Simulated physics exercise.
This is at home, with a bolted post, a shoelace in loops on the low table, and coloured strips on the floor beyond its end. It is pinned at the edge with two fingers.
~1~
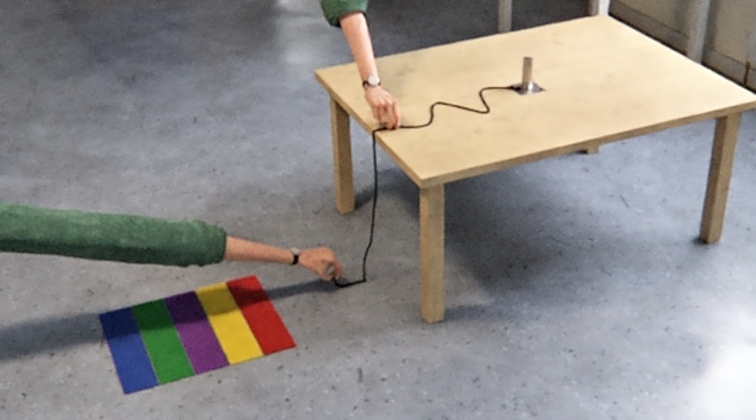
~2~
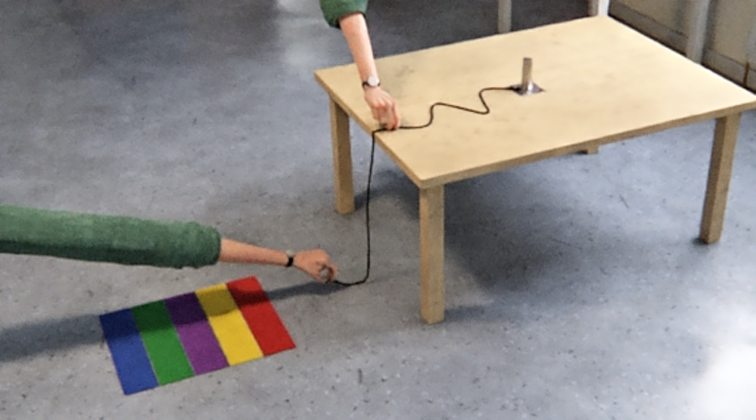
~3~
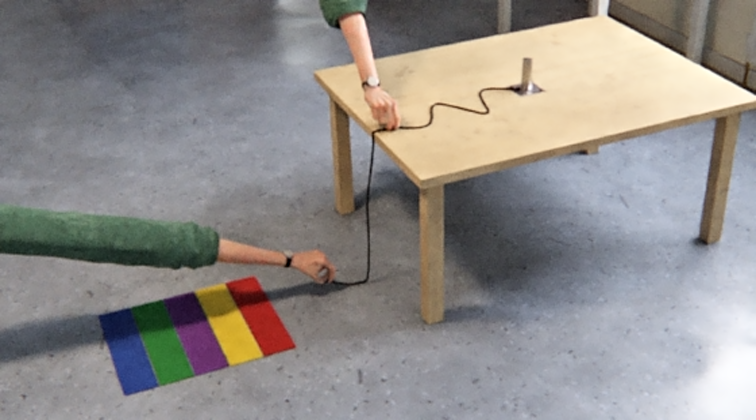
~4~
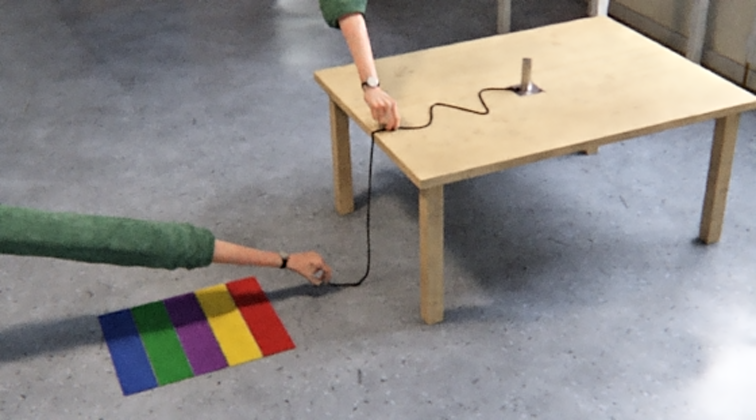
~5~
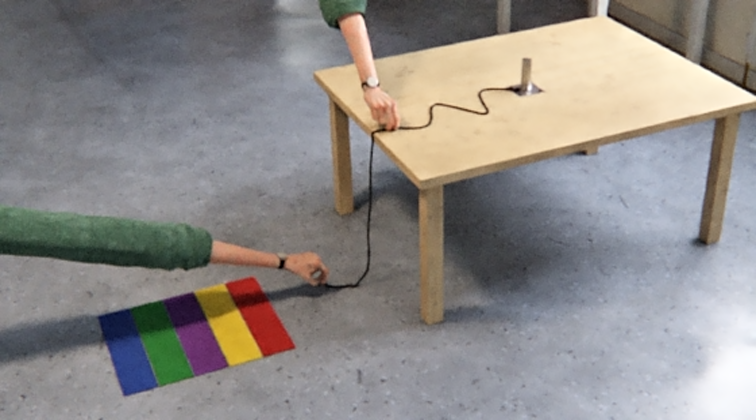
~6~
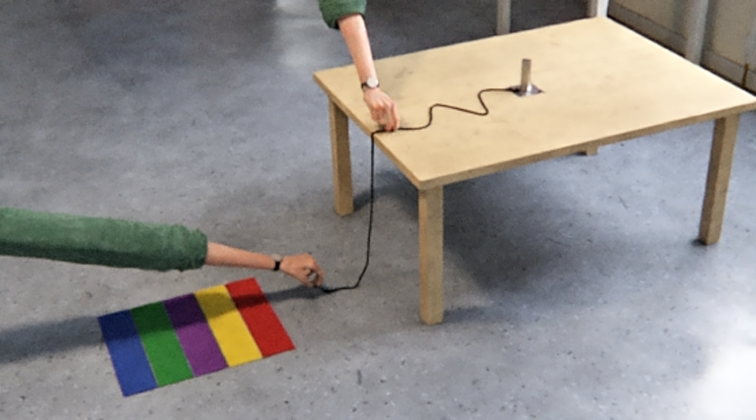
A hand near the floor drew the end of a dark shoelace slightly left, close to some coloured strips, while two fingers of another hand pinned it at the low table's edge, its loops barely changing.
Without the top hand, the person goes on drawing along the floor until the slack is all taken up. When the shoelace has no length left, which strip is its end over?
The blue strip.
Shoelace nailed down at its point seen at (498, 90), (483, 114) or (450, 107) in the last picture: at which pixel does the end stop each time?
The places are (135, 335), (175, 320) and (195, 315).
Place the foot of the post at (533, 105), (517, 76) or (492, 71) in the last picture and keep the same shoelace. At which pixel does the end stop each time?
Near (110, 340); near (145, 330); near (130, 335).
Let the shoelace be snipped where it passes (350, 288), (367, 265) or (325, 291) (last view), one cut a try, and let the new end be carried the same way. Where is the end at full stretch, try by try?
One spot per try: (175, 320), (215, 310), and (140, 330).
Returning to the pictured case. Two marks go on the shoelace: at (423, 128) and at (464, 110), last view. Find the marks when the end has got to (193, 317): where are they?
The two spots arrive at (365, 167) and (419, 118).
Soon after, end near (193, 317); over purple.
Then, end near (150, 329); over green.
At full stretch, end near (125, 336); over blue. The blue one.
